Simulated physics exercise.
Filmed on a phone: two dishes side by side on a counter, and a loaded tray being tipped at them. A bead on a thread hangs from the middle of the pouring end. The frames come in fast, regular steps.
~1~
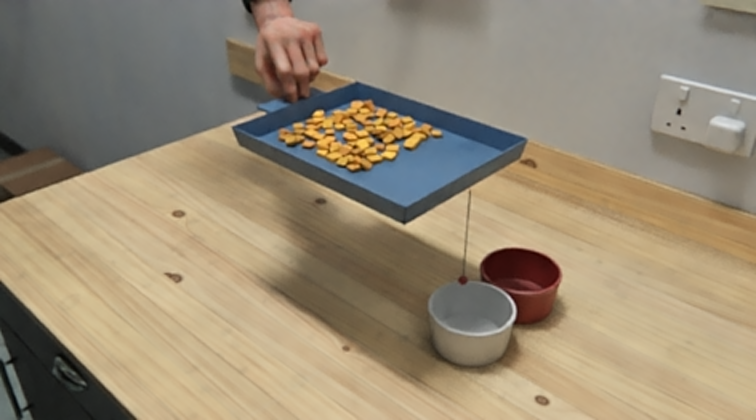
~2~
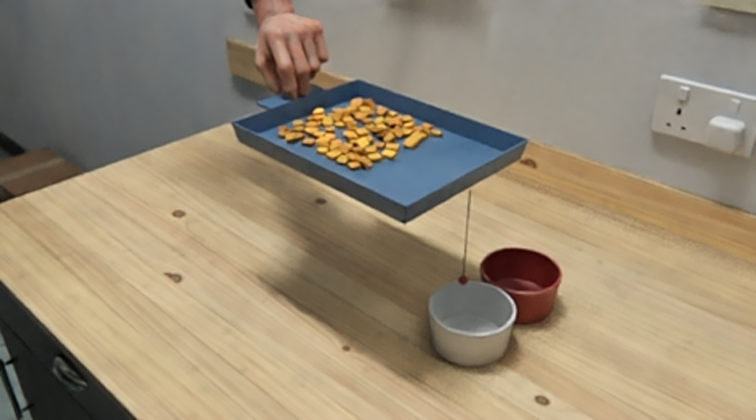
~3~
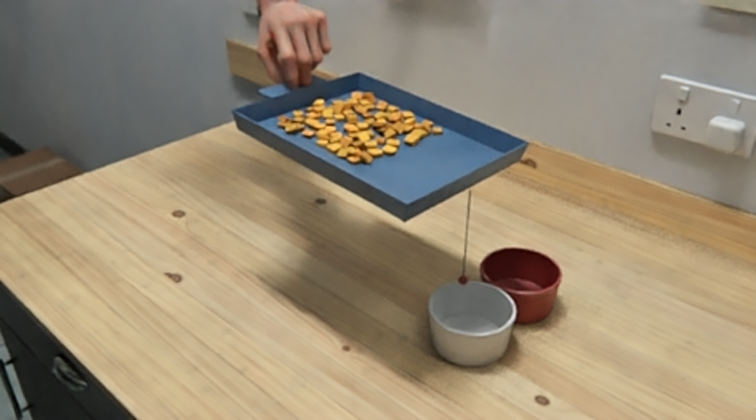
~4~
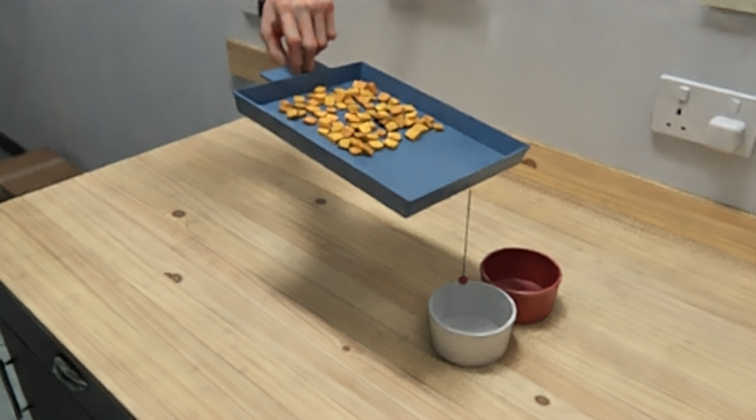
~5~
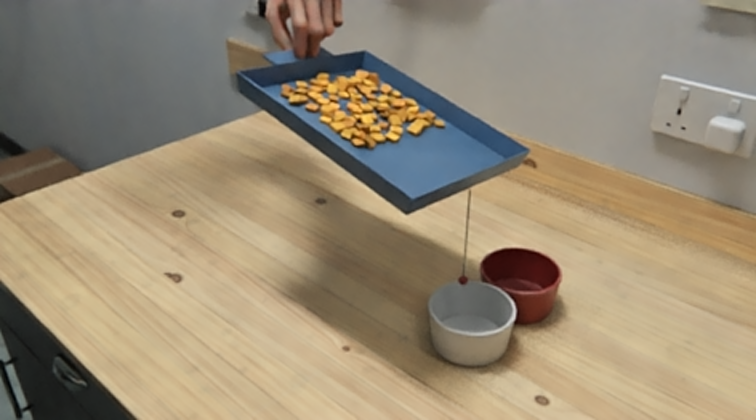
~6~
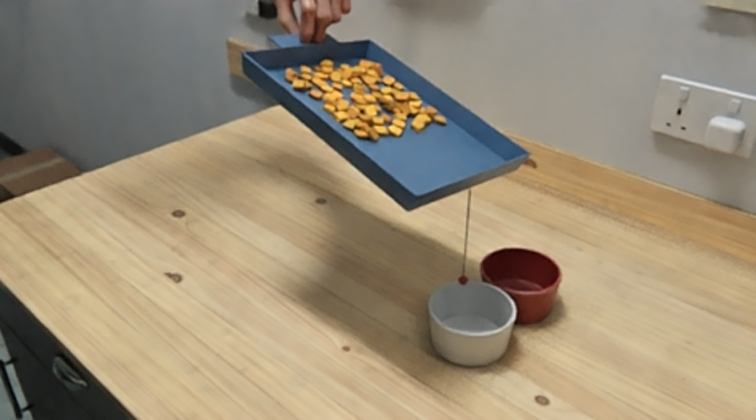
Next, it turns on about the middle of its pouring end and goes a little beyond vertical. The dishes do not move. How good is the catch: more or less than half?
The two hold over half of the load.
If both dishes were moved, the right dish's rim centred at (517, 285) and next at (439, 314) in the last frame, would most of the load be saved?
The first try: Below a half. The second: Not half.
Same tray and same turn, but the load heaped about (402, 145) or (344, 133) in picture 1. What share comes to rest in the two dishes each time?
About 90 and 80 per cent.
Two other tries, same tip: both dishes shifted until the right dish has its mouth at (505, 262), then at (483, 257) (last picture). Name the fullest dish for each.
One: The dish on the right. Two: The dish on the right.
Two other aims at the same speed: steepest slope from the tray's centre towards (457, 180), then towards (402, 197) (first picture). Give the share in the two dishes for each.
About 60 and 10 per cent.
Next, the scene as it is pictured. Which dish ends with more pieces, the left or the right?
More ends in the right one.
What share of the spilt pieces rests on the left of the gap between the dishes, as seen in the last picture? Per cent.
Some 40 per cent.
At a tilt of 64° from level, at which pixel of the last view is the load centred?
Roughly at (494, 160).
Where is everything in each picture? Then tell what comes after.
Corners of the pouring end at (405, 203) and (522, 139), level; middle of the load at (362, 135), small crackers; left dish at (505, 339); right dish at (553, 299); bead on its thread at (463, 280), in the first frame.
Corners of the pouring end at (405, 202) and (523, 139), level; middle of the load at (362, 133), in the second frame.
Corners of the pouring end at (407, 200) and (523, 142), tipped barely, lowest at the right corner; middle of the load at (362, 127), in the third frame.
Corners of the pouring end at (410, 197) and (524, 145), tipped a little, lowest at the right corner; middle of the load at (364, 118), in the fourth frame.
Corners of the pouring end at (413, 194) and (525, 149), tipped a little, lowest at the right corner; middle of the load at (366, 108), in the fifth frame.
Corners of the pouring end at (416, 191) and (526, 152), tipped clearly, lowest at the right corner; middle of the load at (369, 99); left dish at (505, 339); right dish at (553, 299), in the sixth frame.
Soon after the last picture, tray tipped steeply; nearly all on the tray; a small part in the air.
A little later, tray tipped past a quarter turn; about half on the tray; a stray few in the left dish; about a third in the right dish; a small part outside both; a small part in the air.
Later still, tray tipped past a quarter turn; a stray few in the left dish; most in the right dish; about a quarter outside both.
At rest, tray tipped past a quarter turn; a stray few in the left dish; most in the right dish; about a quarter outside both.
